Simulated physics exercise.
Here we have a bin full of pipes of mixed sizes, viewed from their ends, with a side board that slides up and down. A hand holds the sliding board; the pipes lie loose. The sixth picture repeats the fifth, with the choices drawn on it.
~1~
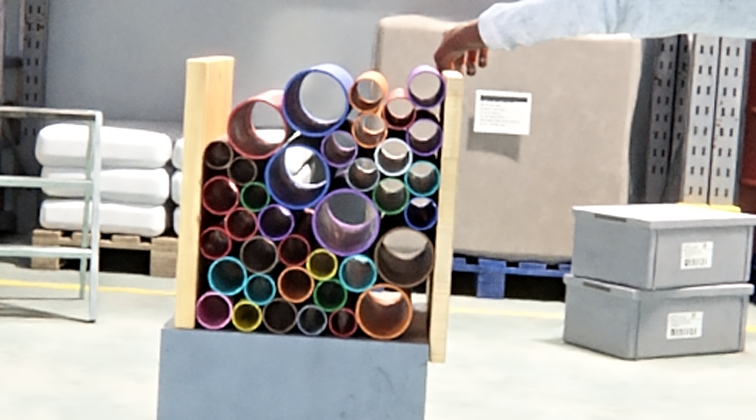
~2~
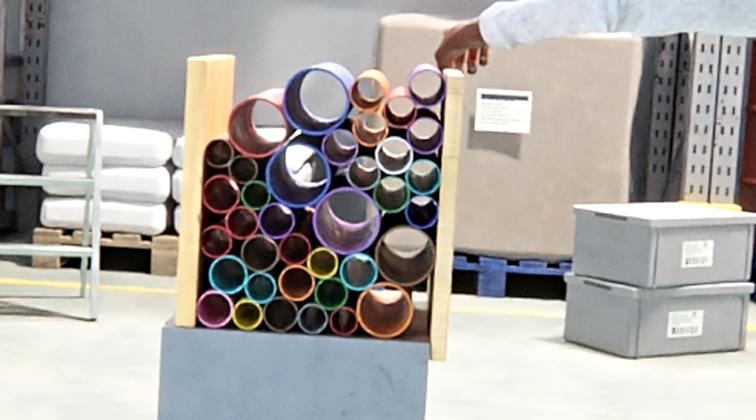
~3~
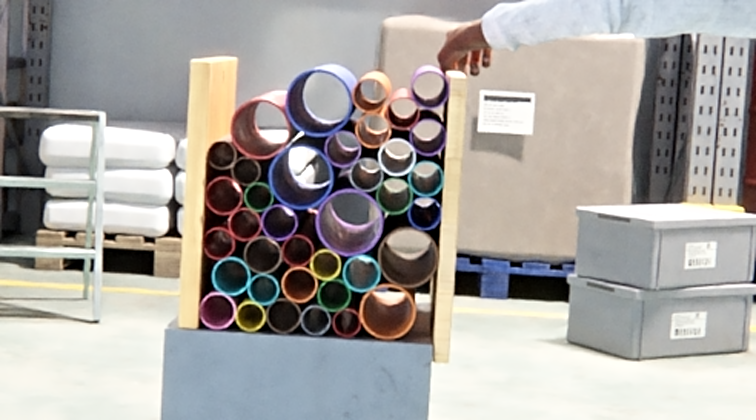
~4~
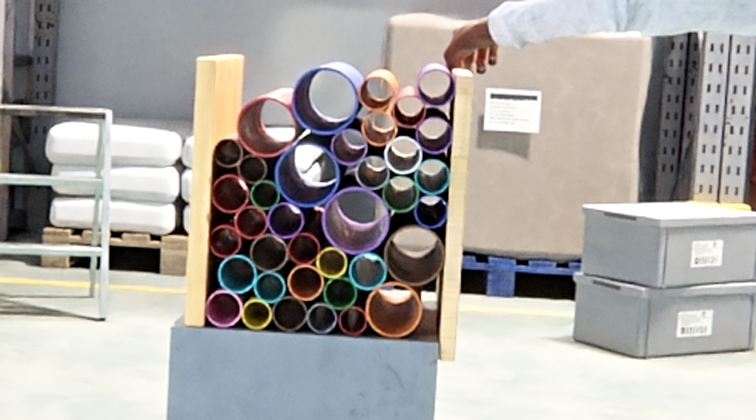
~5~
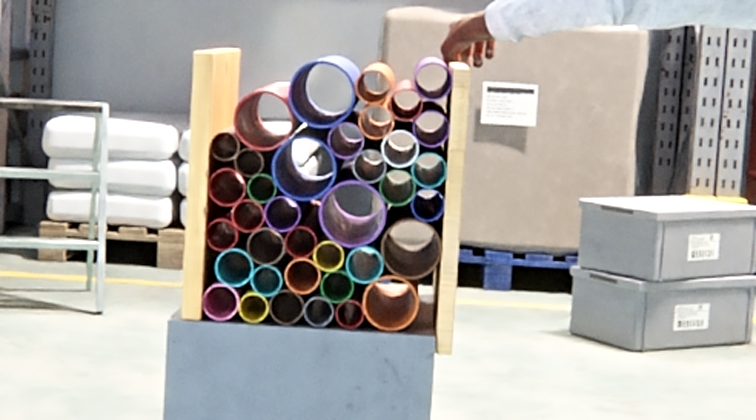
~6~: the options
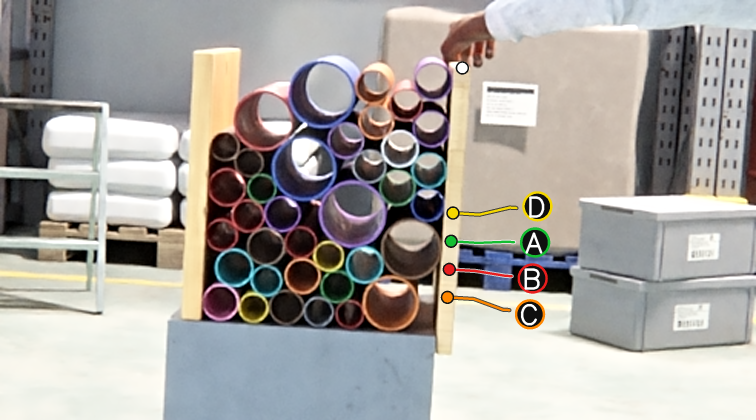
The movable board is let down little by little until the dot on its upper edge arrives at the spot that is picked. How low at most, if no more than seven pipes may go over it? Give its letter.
Mark D is as low as it can go.
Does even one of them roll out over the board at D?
Yes, at D.
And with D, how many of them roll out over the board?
At D the number is seven.
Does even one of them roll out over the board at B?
Yes, at B.
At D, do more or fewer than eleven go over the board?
It loses fewer than eleven.
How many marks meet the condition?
One of them.
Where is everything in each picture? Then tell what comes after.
Side board (443, 205); a pink pipe (214, 311); an orange pipe (384, 311), in the first frame.
An orange pipe (385, 310); a brown pipe (406, 256), in the second frame.
A red pipe (219, 243); a red pipe (224, 196), in the third frame.
A turquoise pipe (432, 177); a brown pipe (228, 153), in the fourth frame.
A purple pipe (433, 81); side board (450, 196); a pink pipe (221, 302), in the fifth frame.
On the copy, A at (451, 241); B at (449, 270); C at (448, 298); D at (453, 213); the white dot at (463, 68).
On D. First, top of the board (450, 130).
Then, top of the board (445, 203).
Finally, top of the board (444, 212), seven out over the board.
By contrast, A more than seven out over the board; B more than seven out over the board; C more than seven out over the board.
